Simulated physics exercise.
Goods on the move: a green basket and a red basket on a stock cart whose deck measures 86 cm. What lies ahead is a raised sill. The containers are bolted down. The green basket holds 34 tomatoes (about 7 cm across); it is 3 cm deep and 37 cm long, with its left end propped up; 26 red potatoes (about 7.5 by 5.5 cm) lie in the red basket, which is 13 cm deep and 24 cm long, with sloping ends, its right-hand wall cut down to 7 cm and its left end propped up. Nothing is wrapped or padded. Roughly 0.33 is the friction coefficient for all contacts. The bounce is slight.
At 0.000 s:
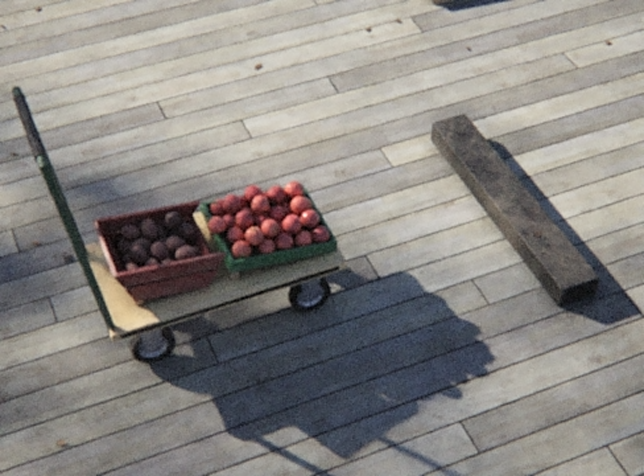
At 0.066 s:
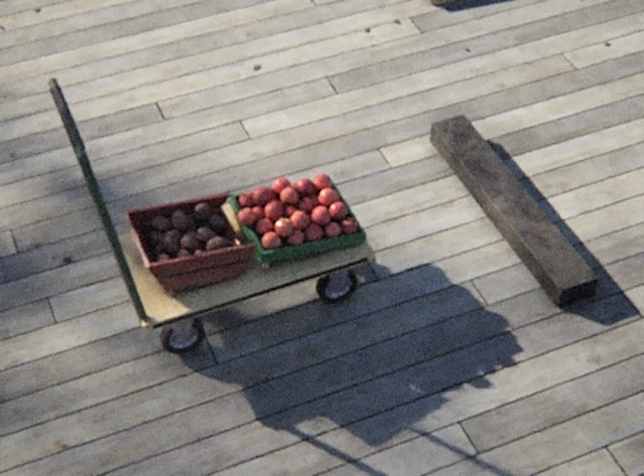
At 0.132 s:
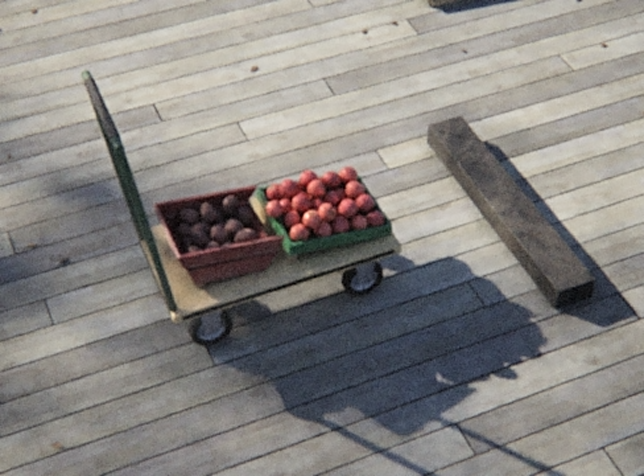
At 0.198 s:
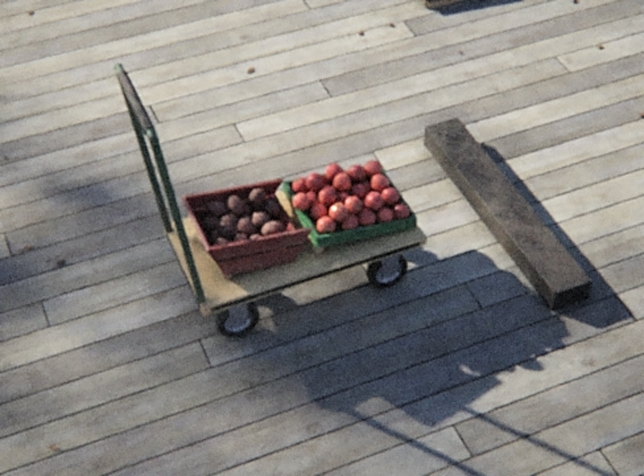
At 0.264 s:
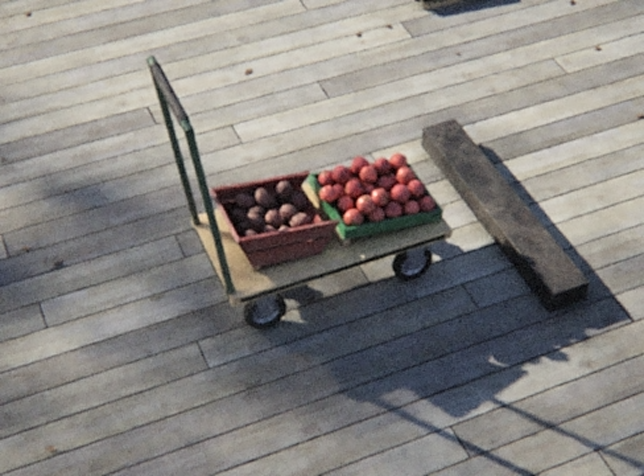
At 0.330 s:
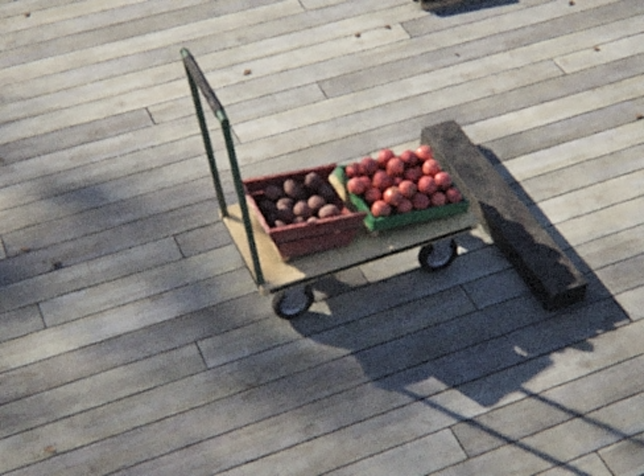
A flat cart carrying a red basket of dark, roundish produce and a green basket of red tomatoes rolls steadily rightward across sunlit wooden planks, drawing close to a long dark beam, its shadow sliding along and over the beam.
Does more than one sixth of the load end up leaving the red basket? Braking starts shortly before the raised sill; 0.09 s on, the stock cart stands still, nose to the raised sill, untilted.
No.
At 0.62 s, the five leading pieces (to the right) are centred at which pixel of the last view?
Around (518, 157).
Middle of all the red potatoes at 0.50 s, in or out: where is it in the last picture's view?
Roughly (360, 195).
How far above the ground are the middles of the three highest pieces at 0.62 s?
Close to 42 cm, on average.
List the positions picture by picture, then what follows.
In the first frame (we follow the rim corner now nearest the camera), red basket at (117, 274); green basket at (235, 261); 77 cm still to roll; nothing out yet.
In the second frame, red basket at (150, 265); green basket at (265, 252); 65 cm still to roll.
In the third frame, red basket at (180, 256); green basket at (293, 244); 54 cm still to roll.
In the fourth frame, red basket at (210, 248); green basket at (320, 236); 42 cm still to roll.
In the fifth frame, red basket at (240, 240); green basket at (348, 228); 31 cm still to roll.
In the sixth frame, red basket at (270, 231); green basket at (376, 220); 19 cm still to roll; nothing out yet.
After 0.40 s, braking starts.
After 0.50 s, 2 of 34 out of the green basket and 0 of 26 out of the red basket.
After 0.62 s, 5 of 34 out of the green basket and 0 of 26 out of the red basket.
After 0.84 s, 9 of 34 out of the green basket and 1 of 26 out of the red basket.
Final count (at 1.35 s), 10 of 34 out of the green basket and 1 of 26 out of the red basket. Asked share, 1 of 26, 4 per cent.
